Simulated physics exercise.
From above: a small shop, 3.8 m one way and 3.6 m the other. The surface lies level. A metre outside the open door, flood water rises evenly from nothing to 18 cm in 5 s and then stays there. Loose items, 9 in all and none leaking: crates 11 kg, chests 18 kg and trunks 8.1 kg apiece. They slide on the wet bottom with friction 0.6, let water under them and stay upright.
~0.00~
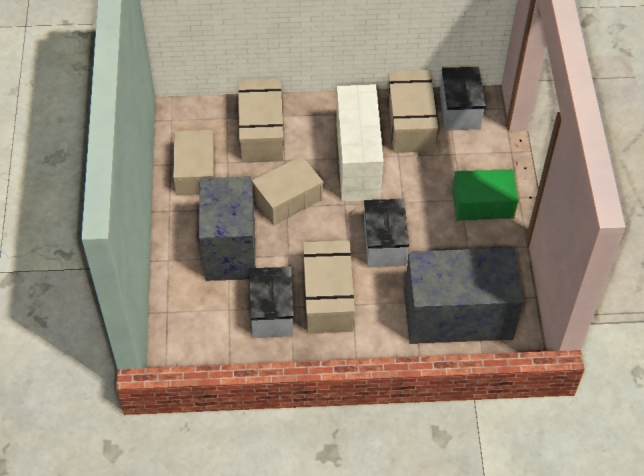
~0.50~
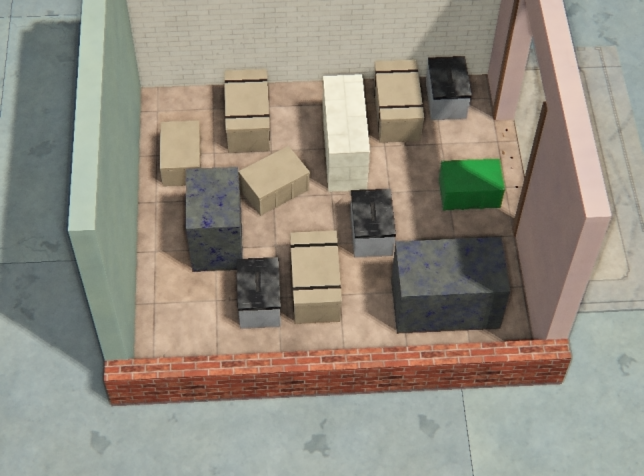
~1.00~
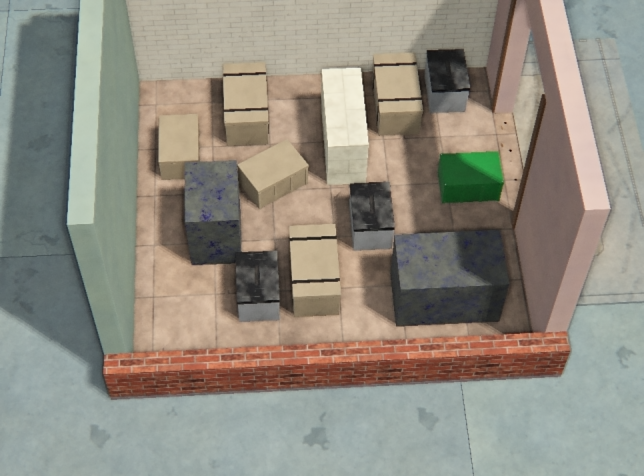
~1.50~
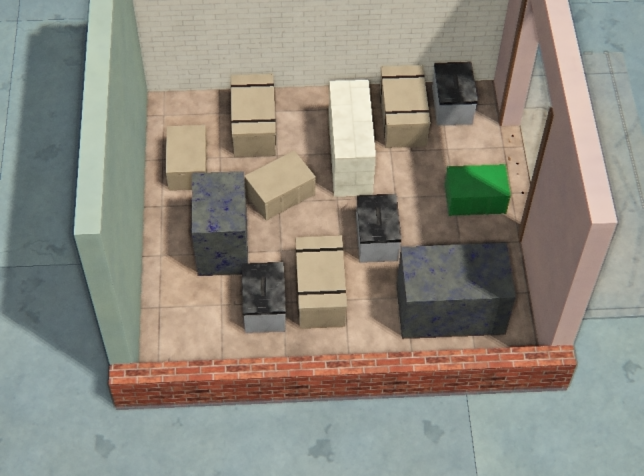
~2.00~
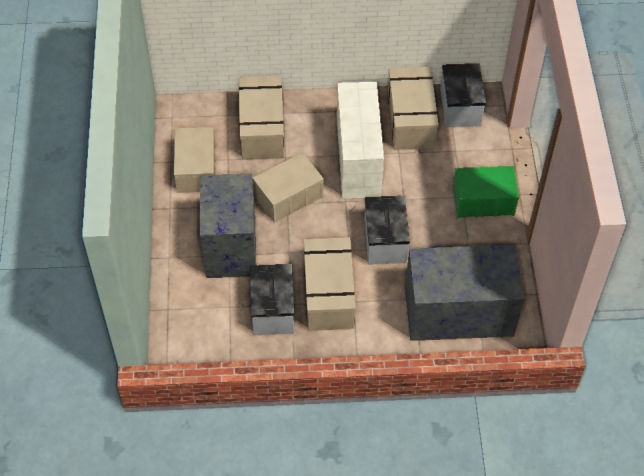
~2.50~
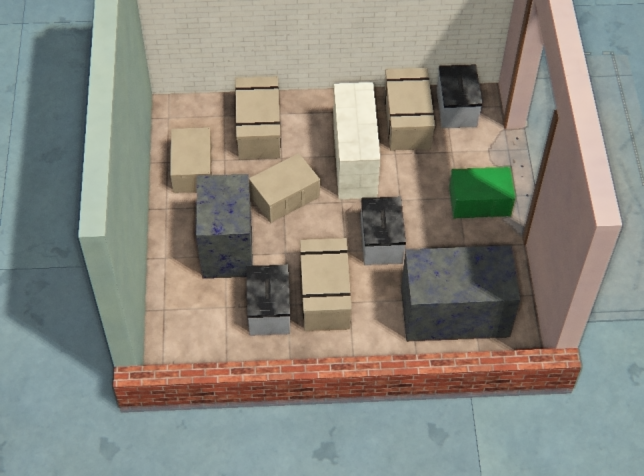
In a small shop seen from above, boxes, chests and a green crate stayed put on the tiled floor while the view shifted slightly and the ground outside turned from grey to bluish.
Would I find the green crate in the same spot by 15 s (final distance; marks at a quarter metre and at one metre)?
The green crate gets carried off.
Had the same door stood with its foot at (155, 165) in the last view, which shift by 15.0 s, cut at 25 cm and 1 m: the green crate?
Then the green crate slides a little.
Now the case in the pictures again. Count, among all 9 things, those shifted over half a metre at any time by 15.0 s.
8 of them.
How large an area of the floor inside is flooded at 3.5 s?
Some 1.0 m2.
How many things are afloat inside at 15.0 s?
At that moment 9.
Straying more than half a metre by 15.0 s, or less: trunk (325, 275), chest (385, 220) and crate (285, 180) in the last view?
In turn: Over, over, over.
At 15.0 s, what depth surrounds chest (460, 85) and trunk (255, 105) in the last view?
About 13 and 11 cm.
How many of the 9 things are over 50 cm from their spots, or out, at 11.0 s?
By then 5.
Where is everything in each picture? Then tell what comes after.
The green crate at (487, 186), on the bottom; water covers 0.0 m2; 0 of 9 have shifted, in the first frame.
The green crate at (473, 175) rests on the ground; 0.0 m2 under water; 0 of 9 have shifted, in the second frame.
The green crate at (472, 168), on the bottom; 0.0 m2 under water; 0 of 9 have shifted, in the third frame.
The green crate at (479, 181) rests on the ground; water covers 0.0 m2; 0 of 9 have shifted, in the fourth frame.
The green crate at (487, 183) rests on the ground; water covers 0.0 m2; 0 of 9 have shifted, in the fifth frame.
The green crate at (483, 184) rests on the ground; water covers 0.1 m2; 0 of 9 have shifted, in the sixth frame.
After 3.5 s the green crate is near (479, 185), 0.0 m from its start, aground; 0 afloat.
After 6.8 s the green crate is near (409, 229), 1.0 m from its start, afloat; 2 afloat.
After 11.0 s the green crate is near (378, 282), 1.6 m from its start, aground; 5 afloat.
After 15.0 s the green crate is near (378, 329), 2.1 m from its start, afloat; 9 afloat.
